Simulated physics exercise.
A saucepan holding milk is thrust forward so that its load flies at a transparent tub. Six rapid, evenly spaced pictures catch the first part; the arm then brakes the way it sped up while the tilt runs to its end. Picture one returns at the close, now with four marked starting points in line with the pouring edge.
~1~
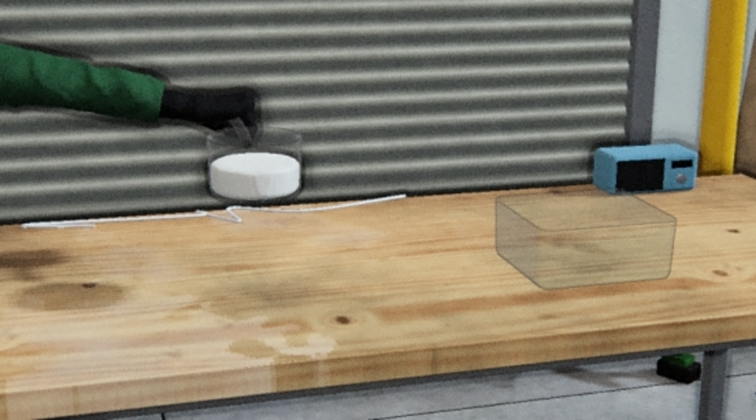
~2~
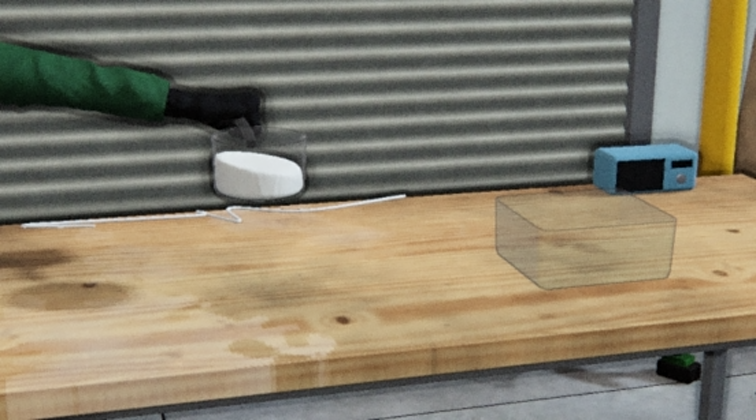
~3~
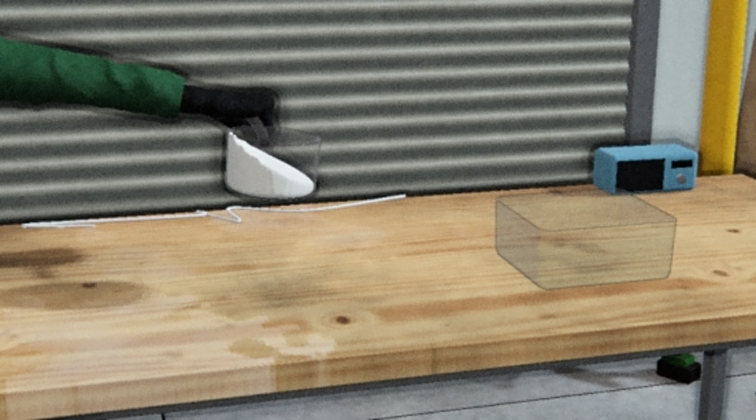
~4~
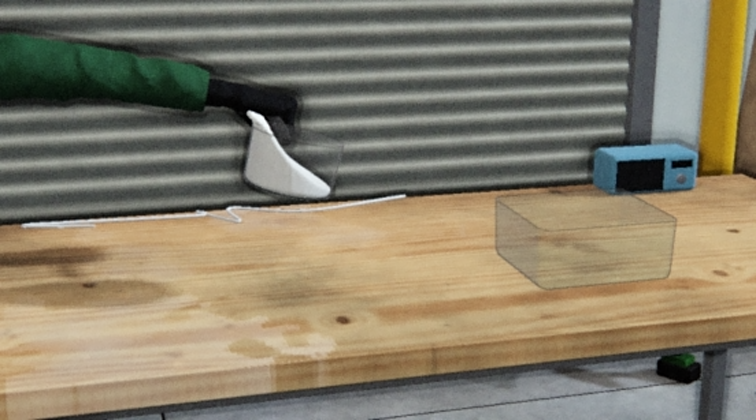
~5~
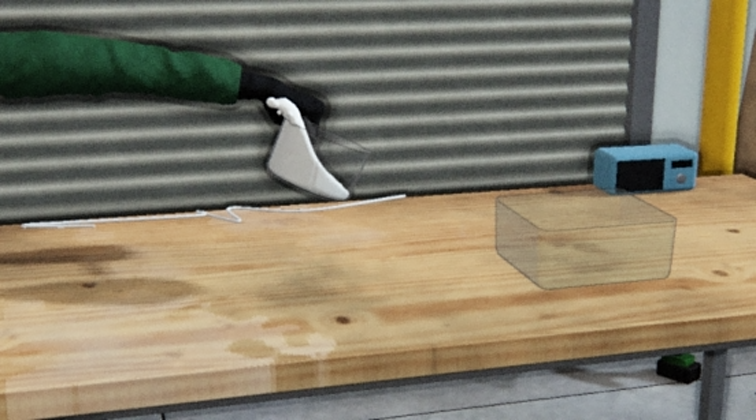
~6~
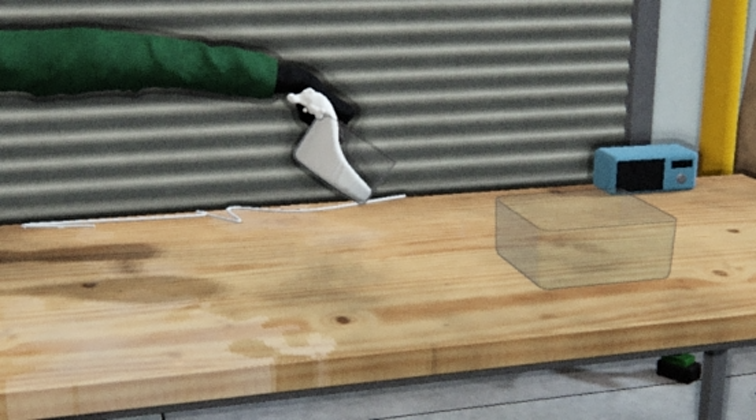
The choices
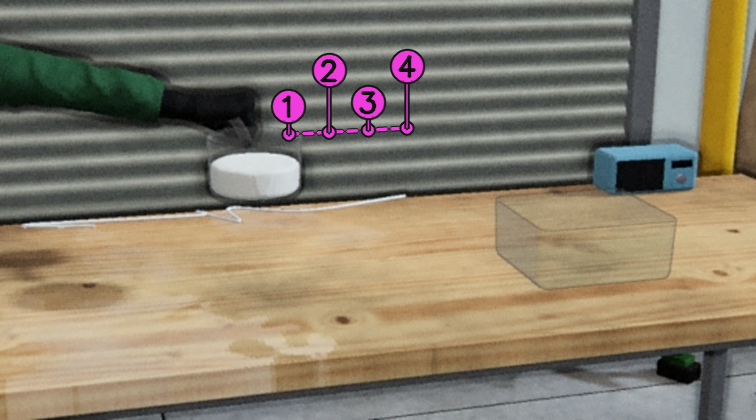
A gloved hand in a green sleeve moved a clear container of white liquid rightward over a wooden bench, tilting it as the liquid surged up its left side and over the rim.
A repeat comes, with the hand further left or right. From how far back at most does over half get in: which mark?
Use dot 2.
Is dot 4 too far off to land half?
No, not at all.
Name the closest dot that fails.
That would be 1.
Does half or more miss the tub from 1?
Yes.
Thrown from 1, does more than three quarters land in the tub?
No.
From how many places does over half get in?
Three of them.
On the marked copy, 1 at (288, 134); 2 at (329, 132); 3 at (368, 130); 4 at (407, 128).
If 1 is chosen, about 31 % lands in the tub, 63 % falls short and 6 % goes beside or beyond.
If 2 is chosen, about 66 % lands in the tub, 29 % falls short and 5 % goes beside or beyond.
If 3 is chosen, about 76 % lands in the tub, 11 % falls short and 13 % goes beside or beyond.
If 4 is chosen, about 67 % lands in the tub, 3 % falls short and 30 % goes beside or beyond.
